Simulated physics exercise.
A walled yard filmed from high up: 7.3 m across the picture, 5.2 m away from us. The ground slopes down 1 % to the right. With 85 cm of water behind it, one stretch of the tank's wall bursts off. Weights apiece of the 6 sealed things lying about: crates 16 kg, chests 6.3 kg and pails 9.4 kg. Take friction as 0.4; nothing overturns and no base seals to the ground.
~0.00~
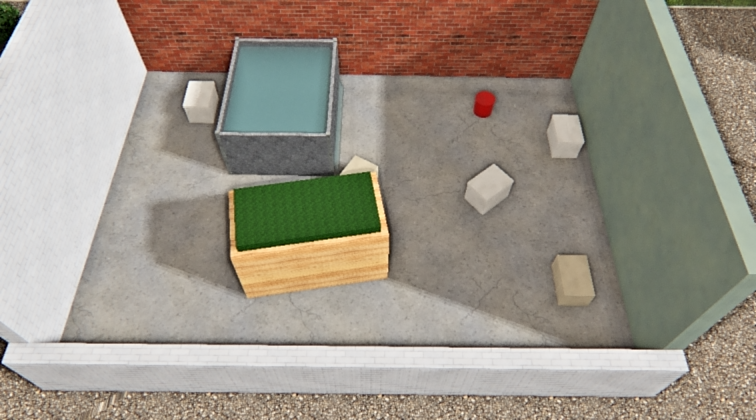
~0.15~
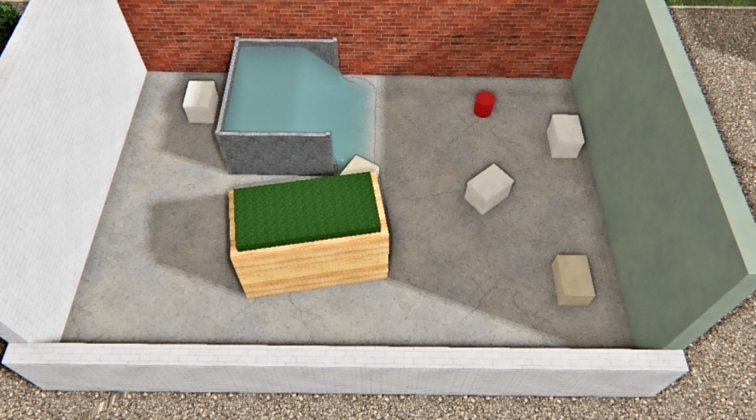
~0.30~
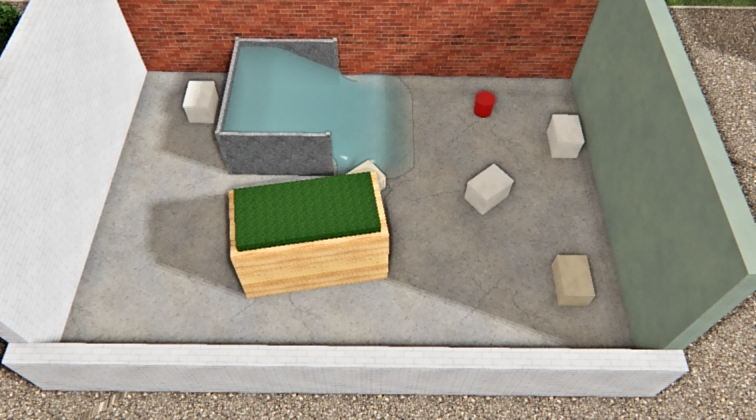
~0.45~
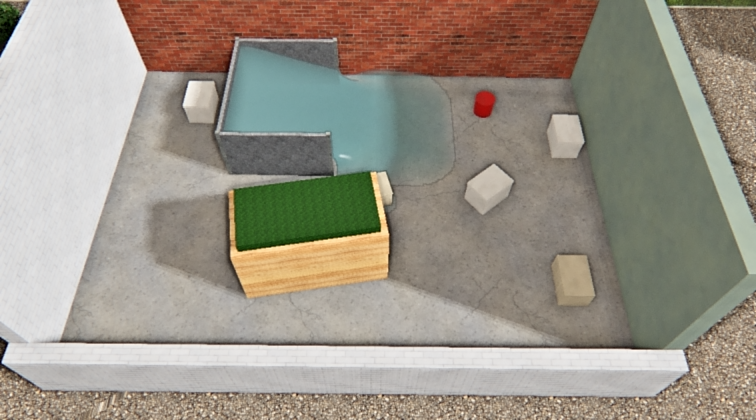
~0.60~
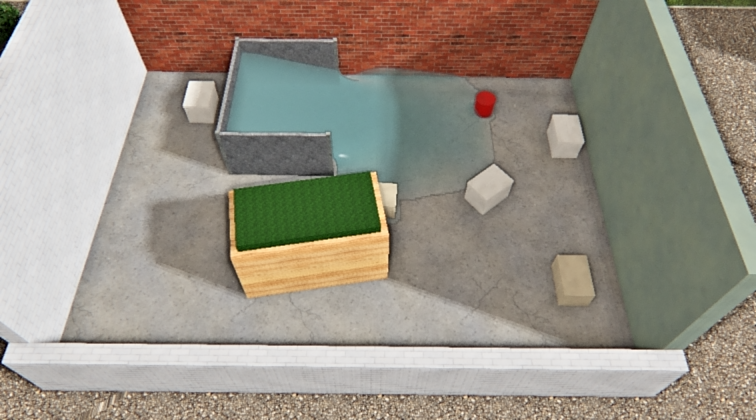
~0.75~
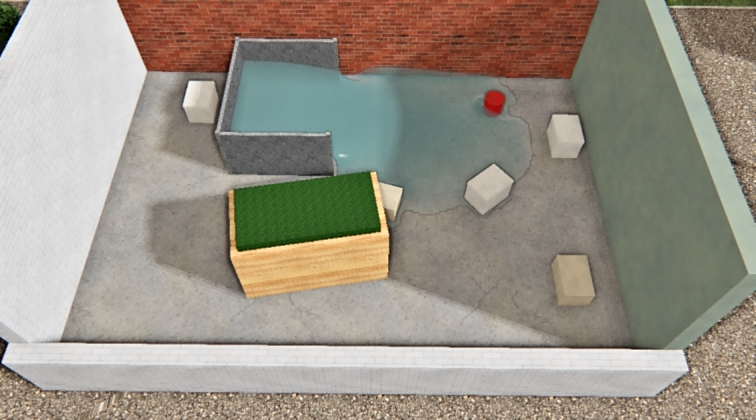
A stone tank's right wall gave way in a walled yard, and water spread rightward over the ground, shifting a pale block beside the wooden planter before nudging the red pail slightly right.
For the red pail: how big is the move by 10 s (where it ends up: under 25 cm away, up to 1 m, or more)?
The red pail gets carried off.
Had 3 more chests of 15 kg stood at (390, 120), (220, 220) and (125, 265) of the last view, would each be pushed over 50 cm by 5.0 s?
In that order: Past it, short of it, short of it.
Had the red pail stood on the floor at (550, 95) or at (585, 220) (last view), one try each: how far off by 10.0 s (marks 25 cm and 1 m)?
In that order: It ends far away; it ends far away.
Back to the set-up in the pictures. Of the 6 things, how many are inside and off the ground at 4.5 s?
At that moment 4.
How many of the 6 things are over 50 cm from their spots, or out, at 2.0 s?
3 of them.
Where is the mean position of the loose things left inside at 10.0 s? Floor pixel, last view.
Near (357, 165).
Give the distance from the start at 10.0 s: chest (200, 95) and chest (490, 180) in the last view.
In that order: 80 cm, 120 cm.
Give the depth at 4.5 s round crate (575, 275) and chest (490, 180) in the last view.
About 21 and 20 cm.
After 2.0 s the red pail is near (558, 105), 1.1 m from its start, afloat; 2 afloat.
After 4.5 s the red pail is near (483, 190), 1.8 m from its start, aground; 4 afloat.
After 7.0 s the red pail is near (492, 184), 1.7 m from its start, aground; 3 afloat.
After 10.0 s the red pail is near (505, 161), 1.3 m from its start, aground; 3 afloat.
